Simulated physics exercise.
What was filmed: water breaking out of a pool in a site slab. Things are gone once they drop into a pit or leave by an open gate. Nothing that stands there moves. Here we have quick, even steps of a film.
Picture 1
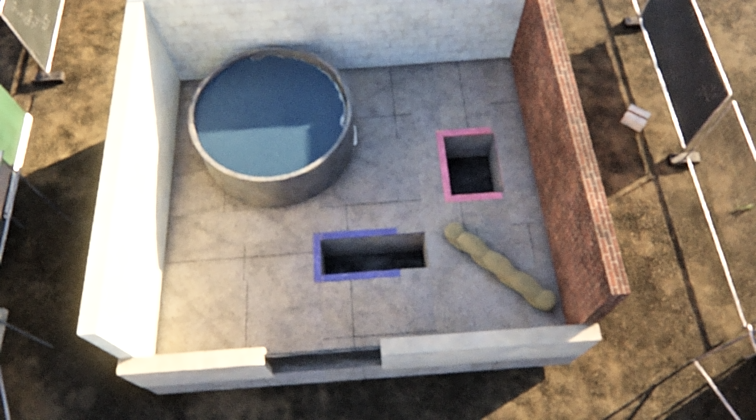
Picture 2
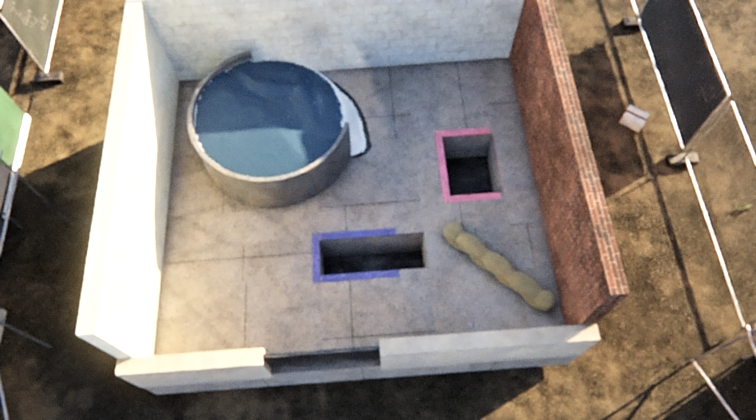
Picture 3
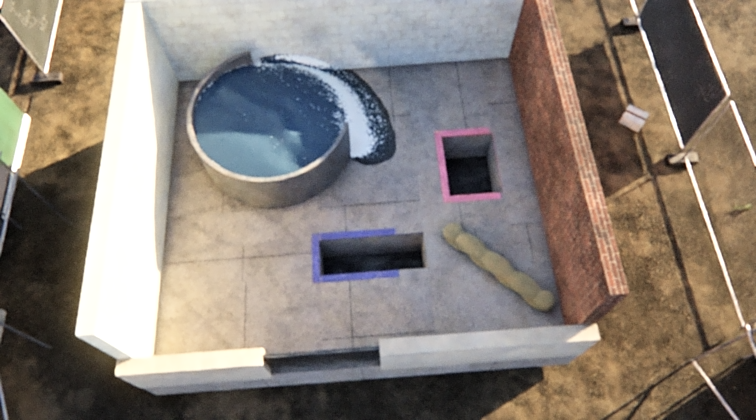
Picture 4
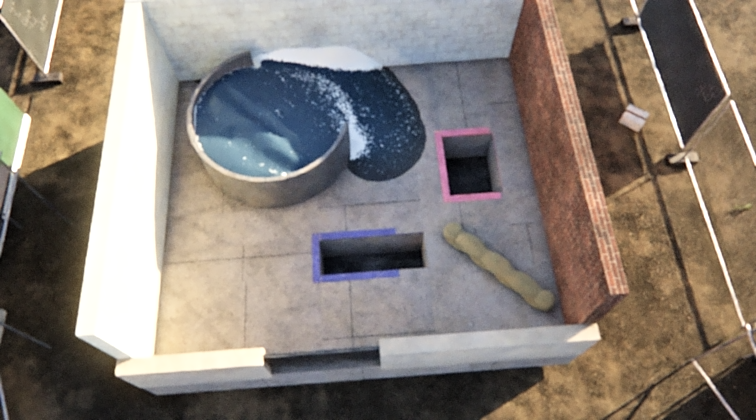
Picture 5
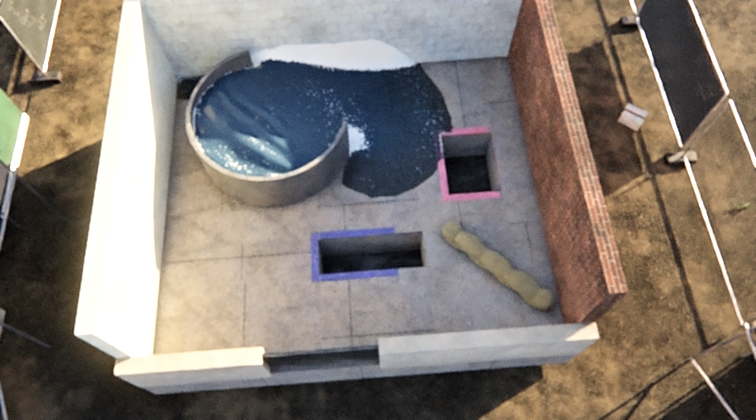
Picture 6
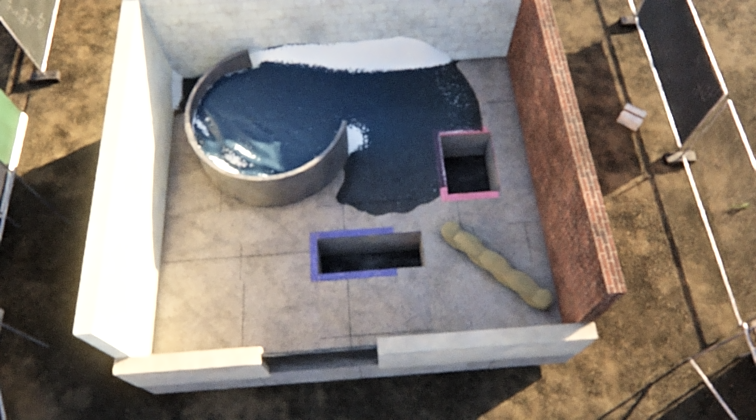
A round pool bursting open on its far side, dark water spreading across the slab around the pink-edged pit.
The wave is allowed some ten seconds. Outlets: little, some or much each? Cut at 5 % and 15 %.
The gate: Little. The pink pit: Much. The blue pit: Some.
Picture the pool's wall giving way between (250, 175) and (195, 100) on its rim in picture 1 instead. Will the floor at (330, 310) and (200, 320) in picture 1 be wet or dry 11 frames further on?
Submerged, submerged.
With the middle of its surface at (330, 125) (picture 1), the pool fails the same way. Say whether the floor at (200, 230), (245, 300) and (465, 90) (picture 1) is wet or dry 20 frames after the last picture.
Taking them as they were asked, they come out soaked, bone dry, soaked.
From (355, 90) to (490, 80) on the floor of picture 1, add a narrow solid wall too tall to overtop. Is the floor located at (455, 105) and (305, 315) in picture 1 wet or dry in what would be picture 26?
Submerged, then spared.
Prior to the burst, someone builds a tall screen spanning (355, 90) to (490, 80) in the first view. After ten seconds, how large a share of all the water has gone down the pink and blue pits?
Shares in percent - pink: 55; blue: 6.
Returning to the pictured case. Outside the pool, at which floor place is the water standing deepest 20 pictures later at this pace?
Somewhere close to (544, 292).
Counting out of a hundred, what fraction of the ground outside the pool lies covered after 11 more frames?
That works out at 45 %.
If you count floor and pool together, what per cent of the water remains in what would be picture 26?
I reckon around 76 in a hundred.
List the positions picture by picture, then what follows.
In the first picture, the round pool at (271, 112) is whole and still.
In the second picture, water pours out on the round pool's far side and has run to (363, 151).
In the third picture, water pours out on the round pool's far side and has run to a hidden place.
In the fourth picture, water pours out on the round pool's far side and has run to (201, 80).
In the fifth picture, the front is at (178, 80), out from the gap on the round pool's far side.
In the sixth picture, water pours out on the round pool's far side and has run to (444, 185).
A moment on, water covers 35 % of the floor; the gate 0 %, the pink pit 2 %, the blue pit 0 %.
Next, water covers 45 % of the floor; the gate 0 %, the pink pit 6 %, the blue pit 0 %.
Then, water covers 65 % of the floor; the gate 0 %, the pink pit 24 %, the blue pit 0 %.
Later, water covers 95 % of the floor; the gate 0 %, the pink pit 41 %, the blue pit 3 %.
In the end, water covers 90 % of the floor; the gate 0 %, the pink pit 52 %, the blue pit 10 %.
